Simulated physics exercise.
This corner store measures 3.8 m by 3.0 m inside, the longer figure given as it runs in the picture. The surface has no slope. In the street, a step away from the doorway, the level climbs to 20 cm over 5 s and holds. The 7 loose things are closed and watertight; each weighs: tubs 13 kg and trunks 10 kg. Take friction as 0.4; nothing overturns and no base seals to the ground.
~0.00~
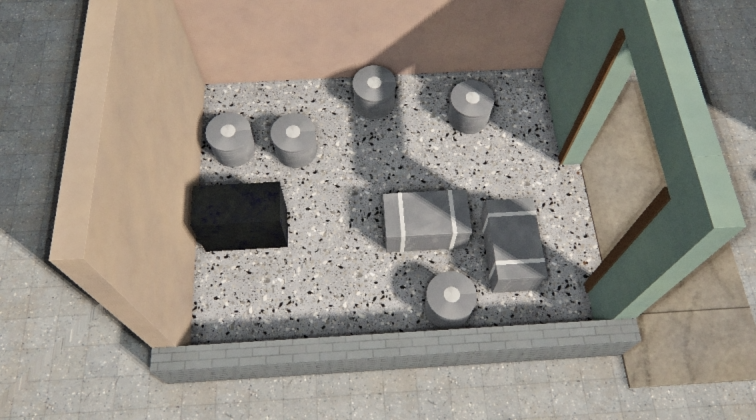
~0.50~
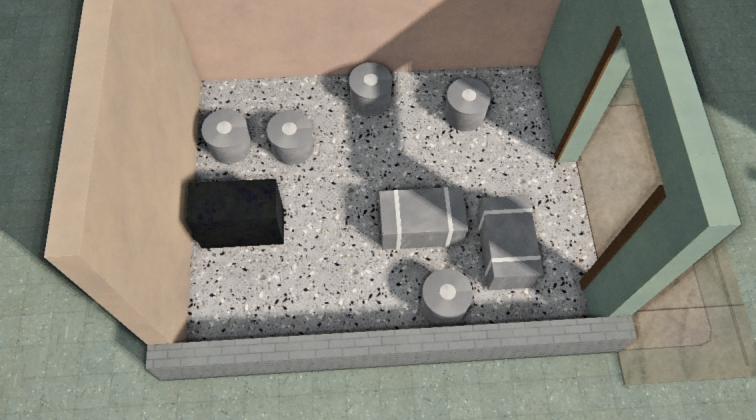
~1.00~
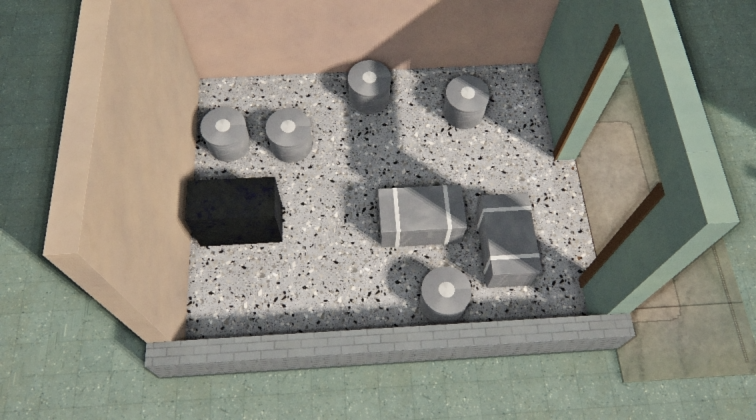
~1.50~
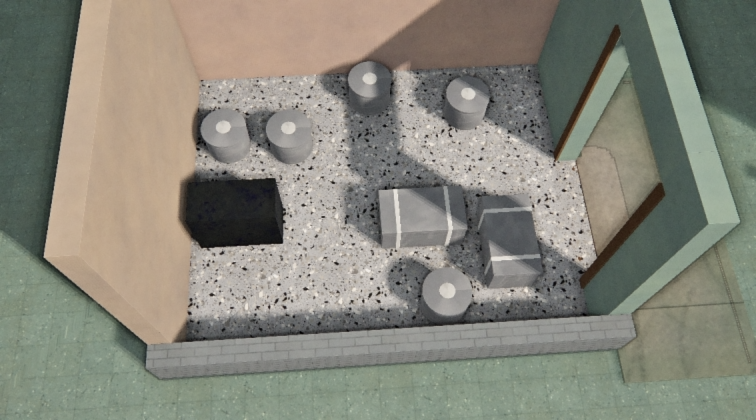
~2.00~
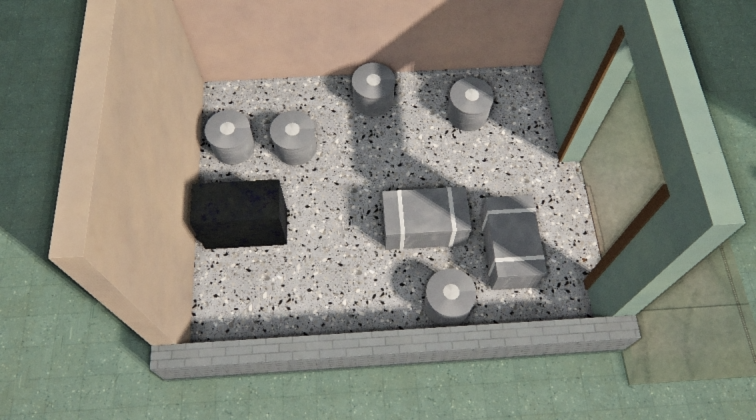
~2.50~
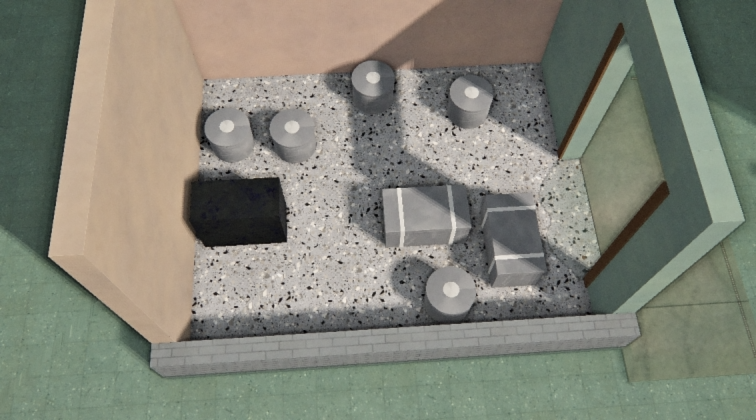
The footage shows an open-topped room holding grey tubs, strapped trunks and a dark box, seen from above. The grey paving outside turns green, and a faint green tint then spreads over the doorway slab, while the objects stay still.
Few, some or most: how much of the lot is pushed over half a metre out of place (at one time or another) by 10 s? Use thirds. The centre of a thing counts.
Share: From one to two thirds.
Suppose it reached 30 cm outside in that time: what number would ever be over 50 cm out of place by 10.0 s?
Then 6.
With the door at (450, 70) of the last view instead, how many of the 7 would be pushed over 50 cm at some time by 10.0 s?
In that case 4 of them.
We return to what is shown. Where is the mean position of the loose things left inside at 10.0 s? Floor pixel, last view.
Near (328, 167).
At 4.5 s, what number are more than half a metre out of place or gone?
I count 0.
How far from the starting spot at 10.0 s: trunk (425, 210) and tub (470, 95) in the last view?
In turn: 140 cm, 0 cm.
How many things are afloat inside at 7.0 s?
I count 2.
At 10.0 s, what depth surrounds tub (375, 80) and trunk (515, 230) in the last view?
About 8 and 16 cm.
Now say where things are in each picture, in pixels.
The first picture shows a tub at (293, 132) rests on the ground; a tub at (374, 83) rests on the ground; water covers 0.0 m2; 0 of 7 have shifted.
The second picture shows a tub at (289, 129), on the bottom; a tub at (371, 80) rests on the ground; water covers 0.0 m2; 0 of 7 have shifted.
The third picture shows a tub at (288, 127) rests on the ground; a tub at (370, 78) rests on the ground; 0.0 m2 under water; 0 of 7 have shifted.
The fourth picture shows a tub at (288, 128) rests on the ground; a tub at (370, 79) rests on the ground; water covers 0.0 m2; 0 of 7 have shifted.
The fifth picture shows a tub at (292, 130) rests on the ground; a tub at (374, 80), on the bottom; 0.0 m2 under water; 0 of 7 have shifted.
The sixth picture shows a tub at (292, 127), on the bottom; a tub at (373, 78) rests on the ground; 0.3 m2 under water; 0 of 7 have shifted.
After 3.5 s 0 of 7 are over 50 cm from their spots; 0 afloat.
After 4.5 s 0 of 7 are over 50 cm from their spots; 1 afloat.
After 7.0 s 3 of 7 are over 50 cm from their spots; 2 afloat.
After 10.0 s 3 of 7 are over 50 cm from their spots, and 3 have been at some point; 6 afloat.
